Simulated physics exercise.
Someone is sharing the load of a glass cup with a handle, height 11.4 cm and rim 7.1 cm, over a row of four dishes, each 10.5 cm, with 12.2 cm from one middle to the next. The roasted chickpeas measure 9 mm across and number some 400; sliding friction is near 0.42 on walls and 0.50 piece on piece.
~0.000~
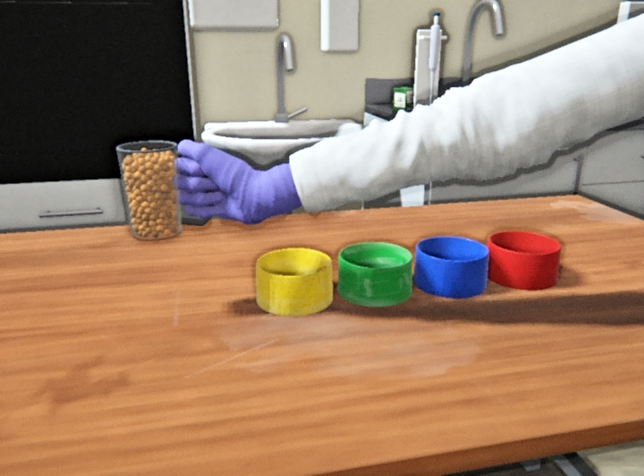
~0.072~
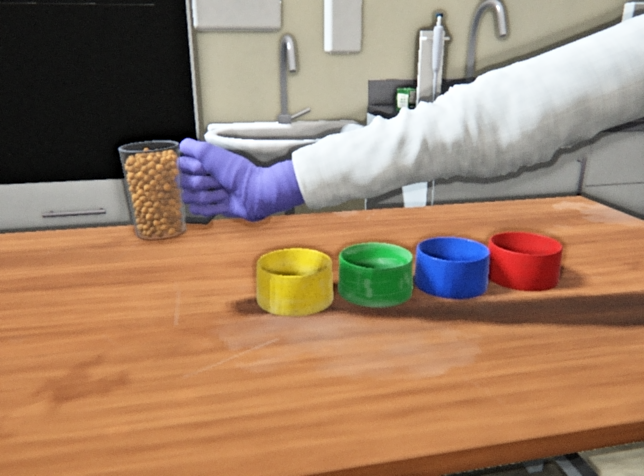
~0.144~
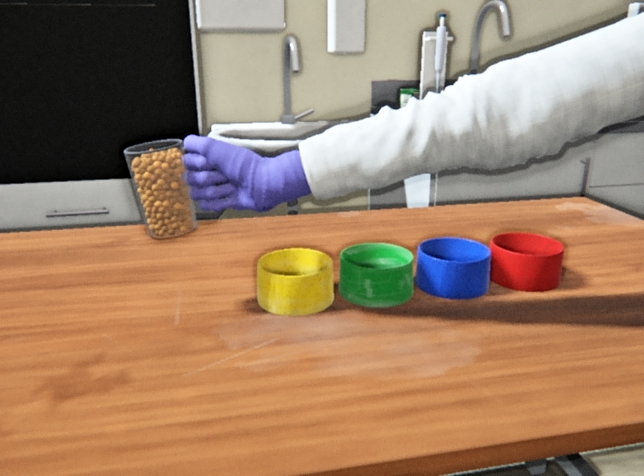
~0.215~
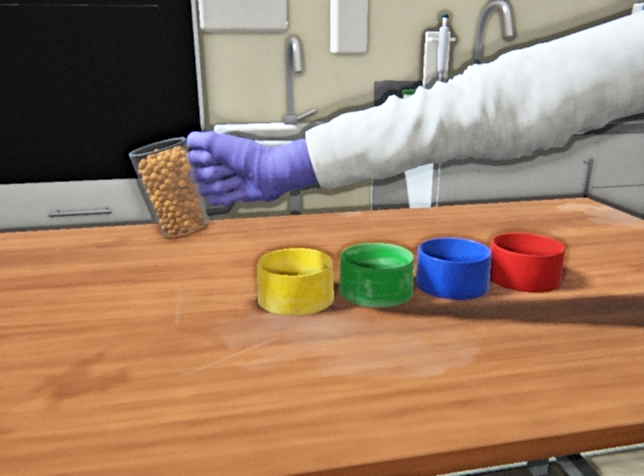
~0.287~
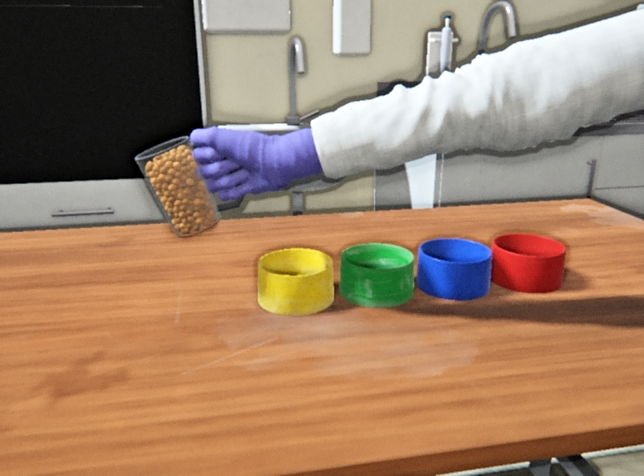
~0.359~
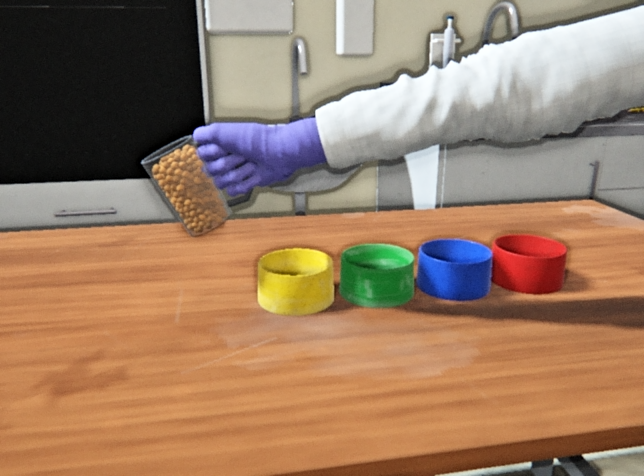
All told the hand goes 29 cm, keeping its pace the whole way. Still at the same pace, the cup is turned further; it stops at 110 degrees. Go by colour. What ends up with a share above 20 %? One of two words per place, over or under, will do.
Result: Red: It will be left with one in five or fewer; blue: It will be left with one in five or fewer; green: It will be left with one in five or fewer; yellow: It will be left with more than one in five; counter: It will be left with more than one in five.
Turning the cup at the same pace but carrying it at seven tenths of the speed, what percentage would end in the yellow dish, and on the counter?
The shares would then be yellow 20 and counter 80.
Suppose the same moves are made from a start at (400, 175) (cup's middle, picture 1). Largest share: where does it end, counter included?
Result - top receiver is red.
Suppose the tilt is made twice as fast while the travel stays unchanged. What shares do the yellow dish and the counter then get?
Shares: Yellow 20, counter 80.
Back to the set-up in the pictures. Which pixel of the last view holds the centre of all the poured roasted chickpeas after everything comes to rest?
Resting centre estimate: Around (290, 288).
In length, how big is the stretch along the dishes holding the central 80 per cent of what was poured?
Roughly 14 cm of the row.
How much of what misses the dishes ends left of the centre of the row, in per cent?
Share: About 100 in a hundred.
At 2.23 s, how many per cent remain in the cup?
Roughly 15 in a hundred.
After 1.13 s, tilt 91 degrees; cup holds 95 %.
Then, at 1.65 s, tilt 110 degrees; cup holds 45 %, yellow 20 %.
After 2.23 s, tilt 110 degrees; cup holds 15 %, yellow 60 %.
By 3.3 s all is still; red 0 %, blue 0 %, green 0 %, yellow 75 %, counter 30 %.
